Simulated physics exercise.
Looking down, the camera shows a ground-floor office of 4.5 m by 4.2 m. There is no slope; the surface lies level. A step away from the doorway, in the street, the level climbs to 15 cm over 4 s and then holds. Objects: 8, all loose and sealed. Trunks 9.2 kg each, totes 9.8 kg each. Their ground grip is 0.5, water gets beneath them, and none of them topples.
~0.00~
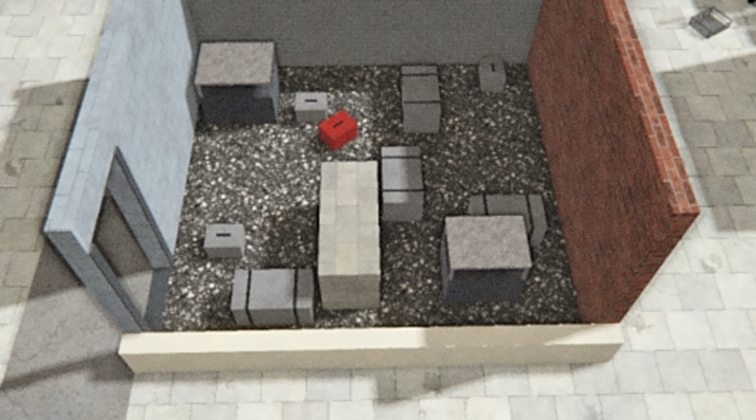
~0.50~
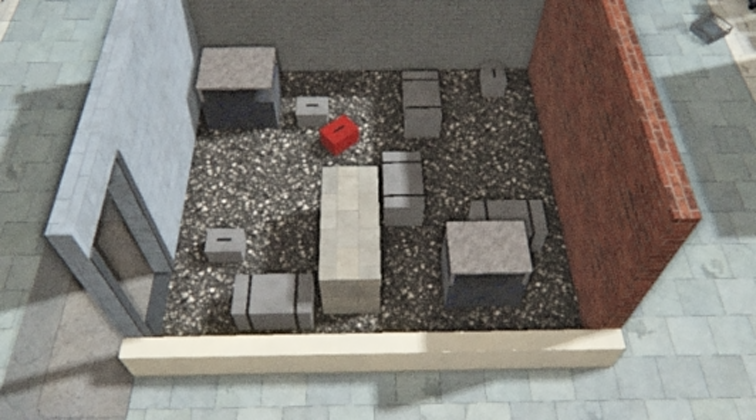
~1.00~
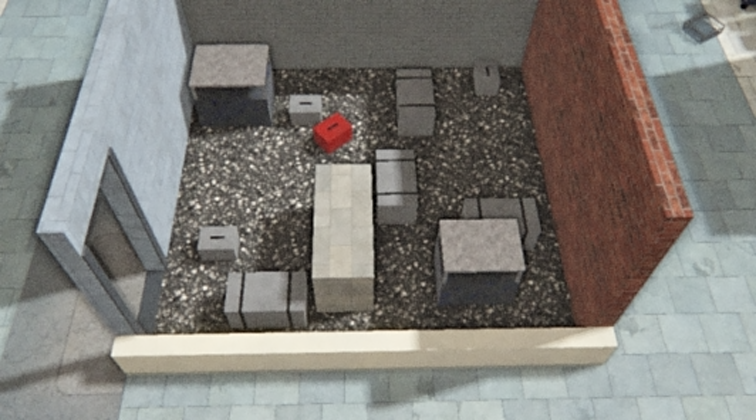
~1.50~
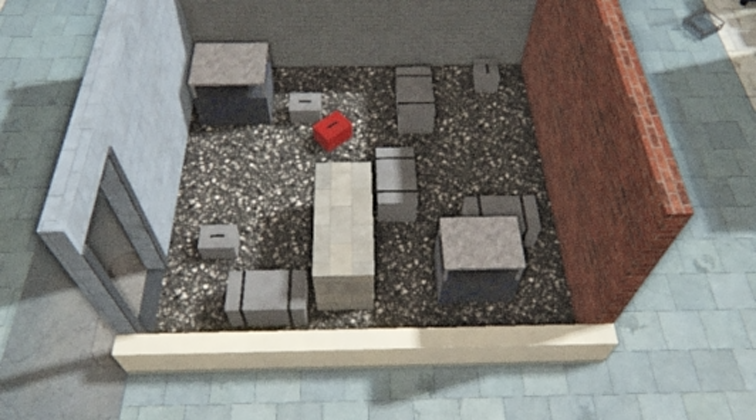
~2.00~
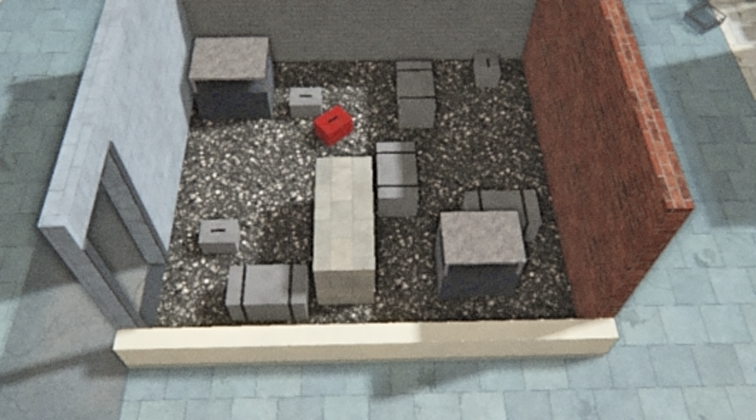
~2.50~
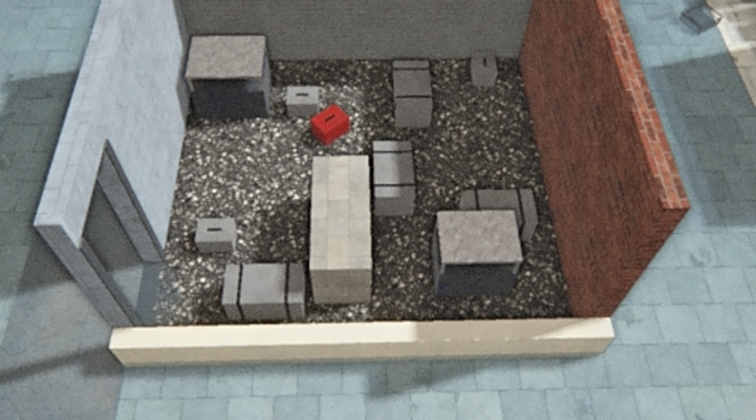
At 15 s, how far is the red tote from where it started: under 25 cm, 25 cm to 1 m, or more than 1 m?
The red tote is under 25 cm from its start.
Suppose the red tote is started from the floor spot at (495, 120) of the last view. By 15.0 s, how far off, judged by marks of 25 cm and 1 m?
Outcome - it barely budges.
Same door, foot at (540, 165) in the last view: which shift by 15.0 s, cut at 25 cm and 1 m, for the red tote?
In that case the red tote holds its place.
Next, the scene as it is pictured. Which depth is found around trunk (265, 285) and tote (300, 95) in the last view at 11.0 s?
Roughly 9 and 4 cm.
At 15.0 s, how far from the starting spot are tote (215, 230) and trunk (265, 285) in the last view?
0 cm, 30 cm.
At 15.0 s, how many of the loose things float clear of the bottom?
Then: 4.
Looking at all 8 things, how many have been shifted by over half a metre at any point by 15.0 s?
It adds up to 1.
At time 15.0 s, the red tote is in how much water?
Near 6 cm deep.
After 3.5 s the red tote is near (330, 119), 0.0 m from its start, aground; 0 afloat.
After 6.8 s the red tote is near (330, 119), 0.0 m from its start, aground; 1 afloat.
After 11.0 s the red tote is near (330, 119), 0.0 m from its start, aground; 1 afloat.
After 15.0 s the red tote is near (337, 118), 0.1 m from its start, aground; 4 afloat.
